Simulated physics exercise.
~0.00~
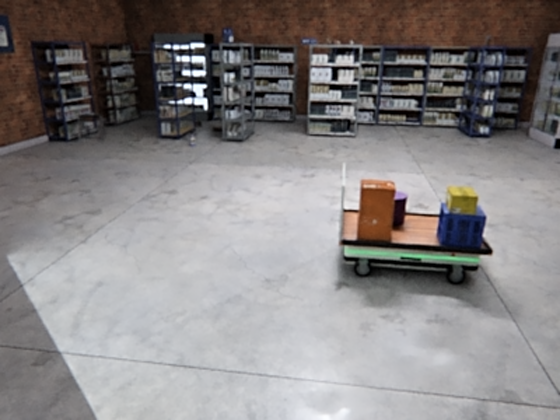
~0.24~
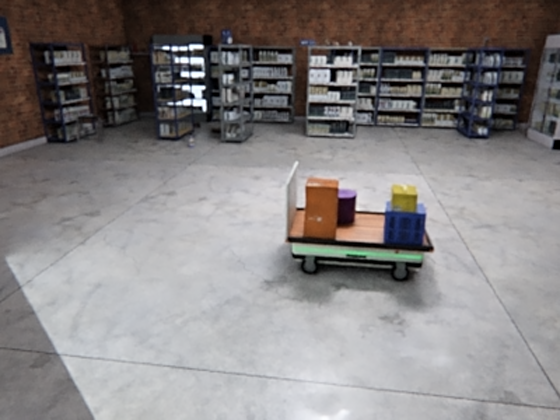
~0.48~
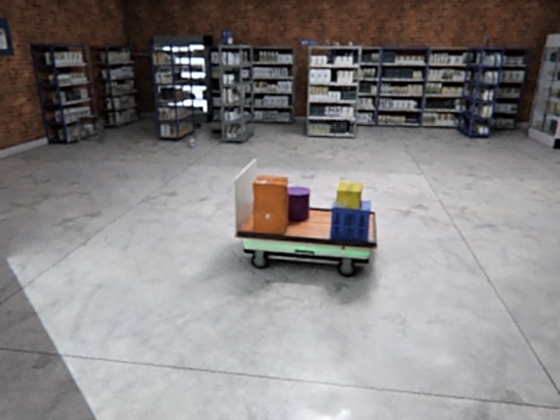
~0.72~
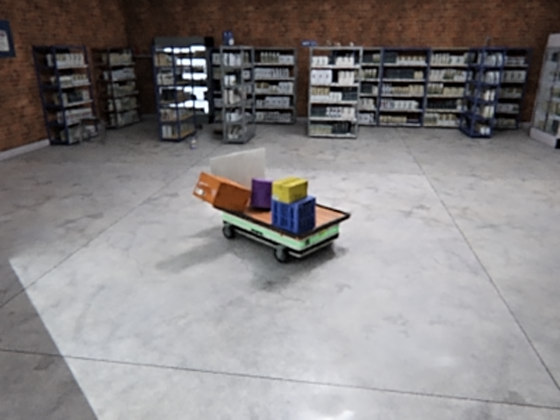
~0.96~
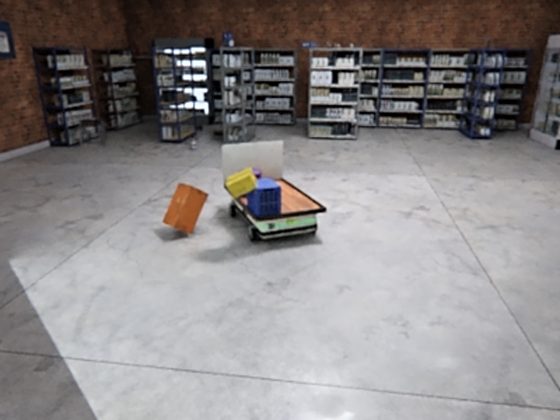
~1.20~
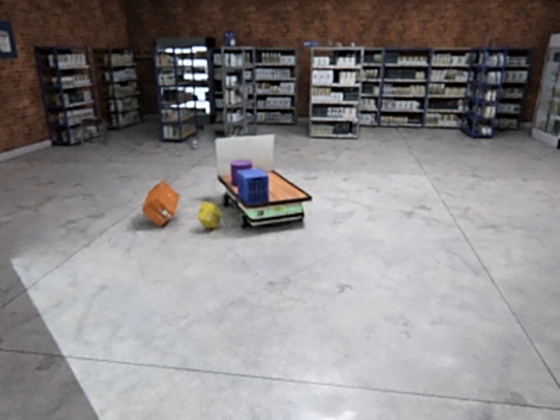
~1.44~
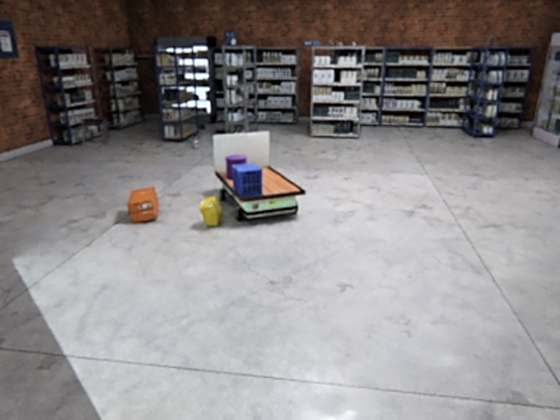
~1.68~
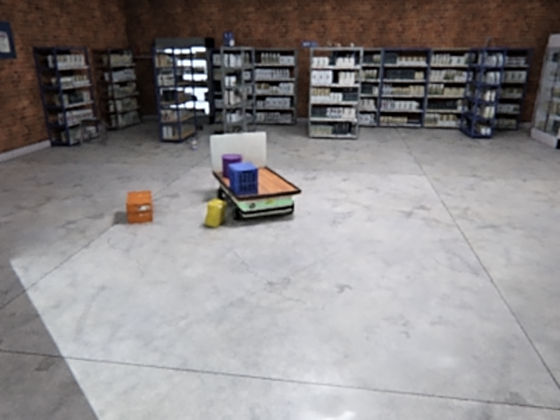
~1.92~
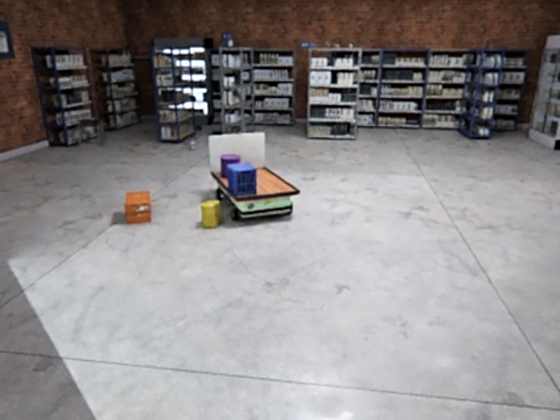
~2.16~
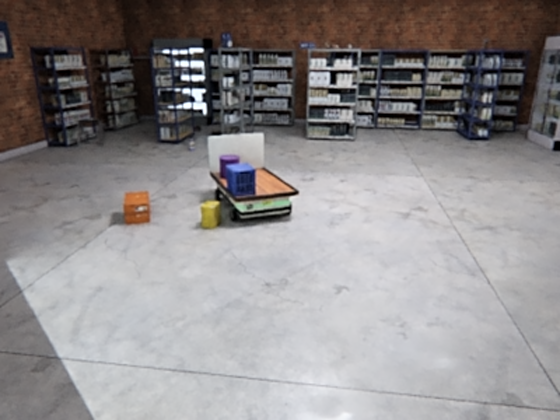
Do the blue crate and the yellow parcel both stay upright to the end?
No, only the blue crate stays upright, still riding on the deck. The yellow parcel topples off the cart and ends up tipped over on the floor.
A flat cart with a pale board at its front end rolls left across a grey floor in a room lined with shelves, carrying an orange box, a purple pail, a blue crate and a yellow parcel. As it swings away toward the shelves, the orange box tips over the near edge and tumbles onto the floor. The yellow parcel follows, dropping off beside the cart, while the crate and pail shift across the deck. The cart slows and stops with the crate and pail still aboard, the box and parcel lying on the floor to its left.
